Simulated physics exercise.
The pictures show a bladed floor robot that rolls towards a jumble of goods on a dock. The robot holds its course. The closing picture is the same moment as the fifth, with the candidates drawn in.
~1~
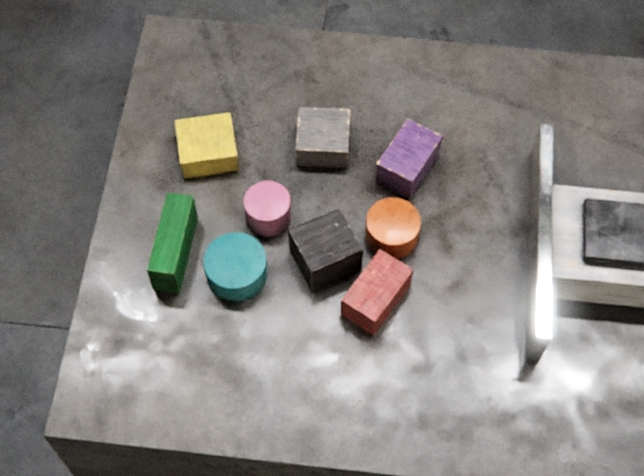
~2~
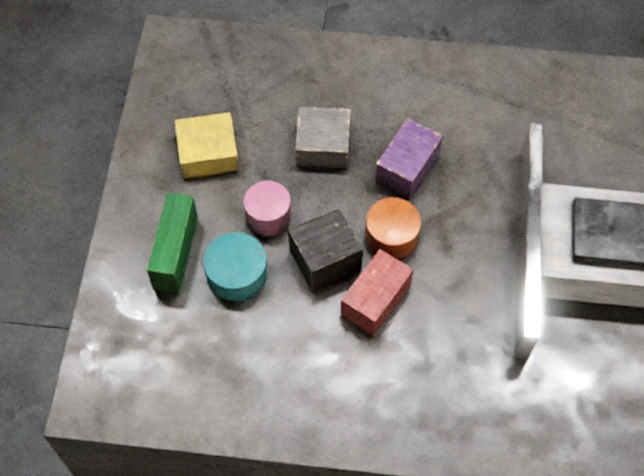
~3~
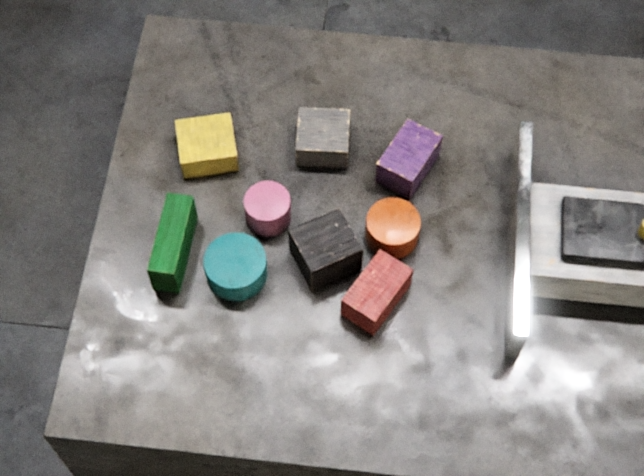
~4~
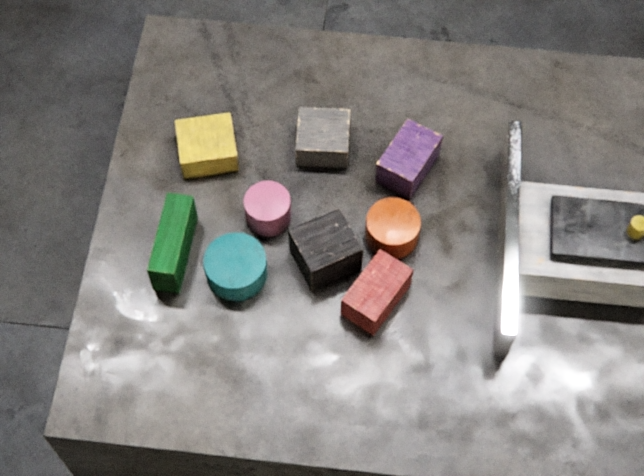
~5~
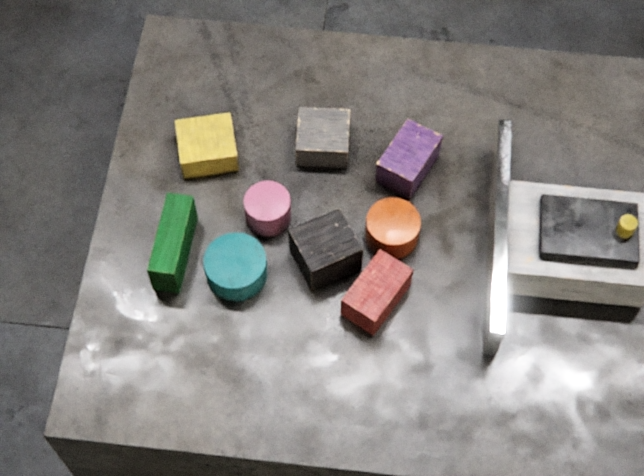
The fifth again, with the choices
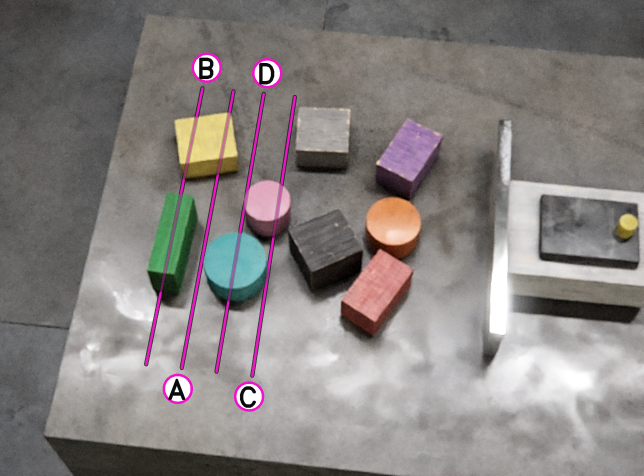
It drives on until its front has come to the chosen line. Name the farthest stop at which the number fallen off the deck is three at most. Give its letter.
Up to line B.
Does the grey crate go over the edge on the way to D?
No.
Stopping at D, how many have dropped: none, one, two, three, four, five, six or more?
By then, none.
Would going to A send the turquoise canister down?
No.
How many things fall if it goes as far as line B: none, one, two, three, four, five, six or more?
In all, two.
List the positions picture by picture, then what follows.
Black crate (325, 250); yellow crate (207, 146); pink canister (268, 209), in the first picture.
Robot (615, 232); turquoise canister (236, 267), in the second picture.
Robot (604, 231); purple crate (409, 159), in the third picture.
Robot (592, 229); grey crate (323, 138), in the fourth picture.
Robot (581, 228); black crate (325, 250); yellow crate (207, 146); pink canister (268, 209), in the fifth picture.
On the marked copy, A at (209, 220); B at (176, 217); C at (275, 226); D at (242, 223).
Following B. Soon after the start, robot (462, 217); grey crate (318, 137); red crate (348, 292).
Later, robot (344, 205); green stick (126, 227); yellow crate (154, 136).
In the end, robot (253, 196); green stick over the edge; yellow crate over the edge; two fallen.
As for the rest, A is within the limit but short; C is within the limit but short; D is within the limit but short.
